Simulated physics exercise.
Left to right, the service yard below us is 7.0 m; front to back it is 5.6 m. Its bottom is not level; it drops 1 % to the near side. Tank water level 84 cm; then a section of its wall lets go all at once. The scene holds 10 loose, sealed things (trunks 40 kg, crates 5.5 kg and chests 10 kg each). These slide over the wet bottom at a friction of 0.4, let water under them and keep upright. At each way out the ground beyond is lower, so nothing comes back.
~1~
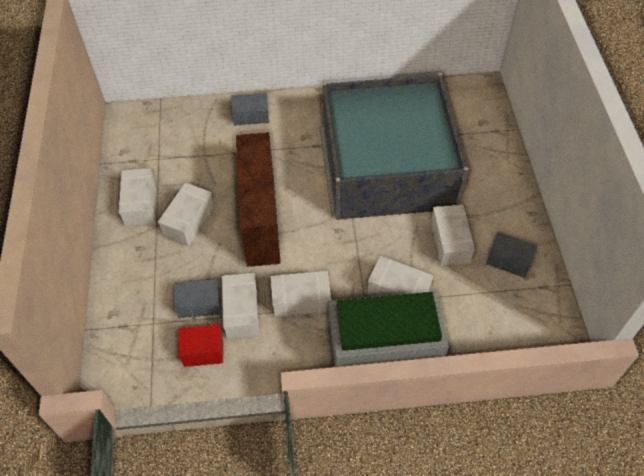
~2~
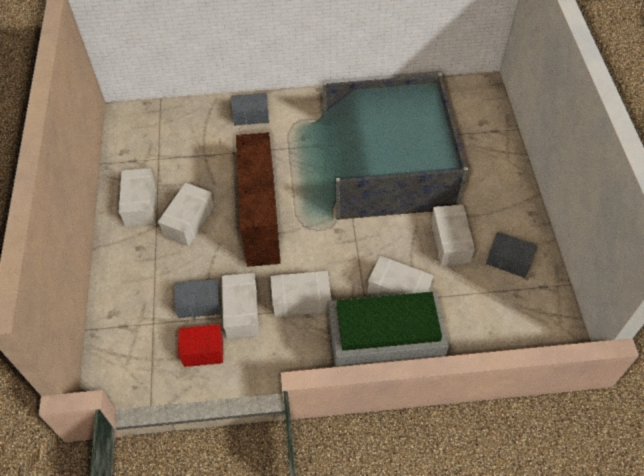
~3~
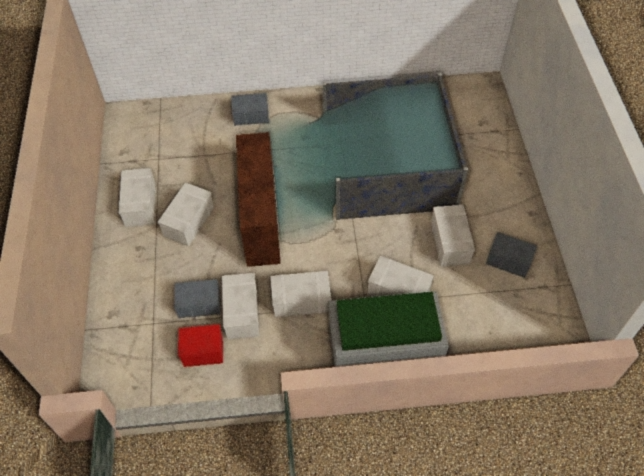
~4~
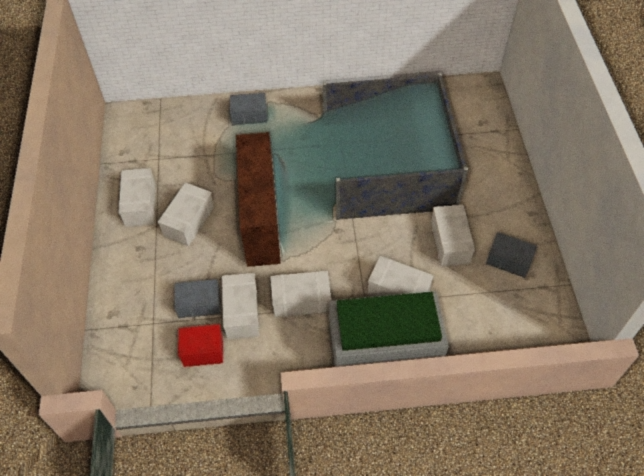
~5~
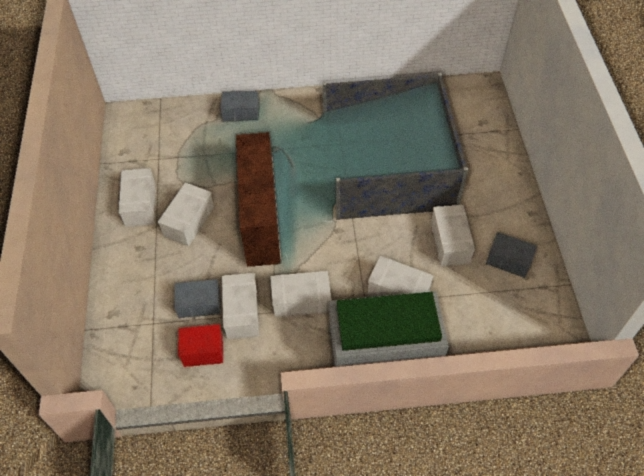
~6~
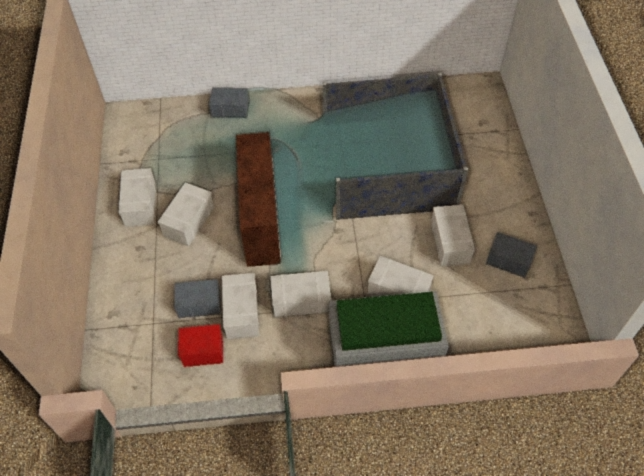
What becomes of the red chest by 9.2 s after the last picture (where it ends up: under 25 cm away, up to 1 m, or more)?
Displacement: Large.
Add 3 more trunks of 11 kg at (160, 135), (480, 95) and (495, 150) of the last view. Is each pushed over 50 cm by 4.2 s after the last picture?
Beyond it, within it, within it.
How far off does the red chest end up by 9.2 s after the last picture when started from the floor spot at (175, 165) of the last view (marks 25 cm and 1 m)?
What happens is that it covers a big distance.
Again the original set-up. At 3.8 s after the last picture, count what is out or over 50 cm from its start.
Answer: 8.
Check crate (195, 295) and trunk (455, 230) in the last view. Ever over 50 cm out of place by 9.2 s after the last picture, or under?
The first topped the threshold, and the second never reached the threshold.
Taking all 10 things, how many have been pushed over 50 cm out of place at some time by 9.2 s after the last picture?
The answer here is 9.
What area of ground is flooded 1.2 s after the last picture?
Wet area: Approx. 20 m2.
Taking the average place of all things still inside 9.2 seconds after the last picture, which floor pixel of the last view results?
I'd say about (340, 267) in the last view.
Then, 1.2 s after the last picture the red chest is near (199, 340), 0.0 m from its start, aground; 0 of 10 are out; 1 afloat.
Then, 3.8 s after the last picture the red chest is near (162, 384), 0.8 m from its start, afloat; 0 of 10 are out; 4 afloat.
Then, 6.2 s after the last picture the red chest has gone out; 4 of 10 are out; 1 afloat.
Then, 9.2 s after the last picture the red chest has gone out; 4 of 10 are out; 2 afloat.
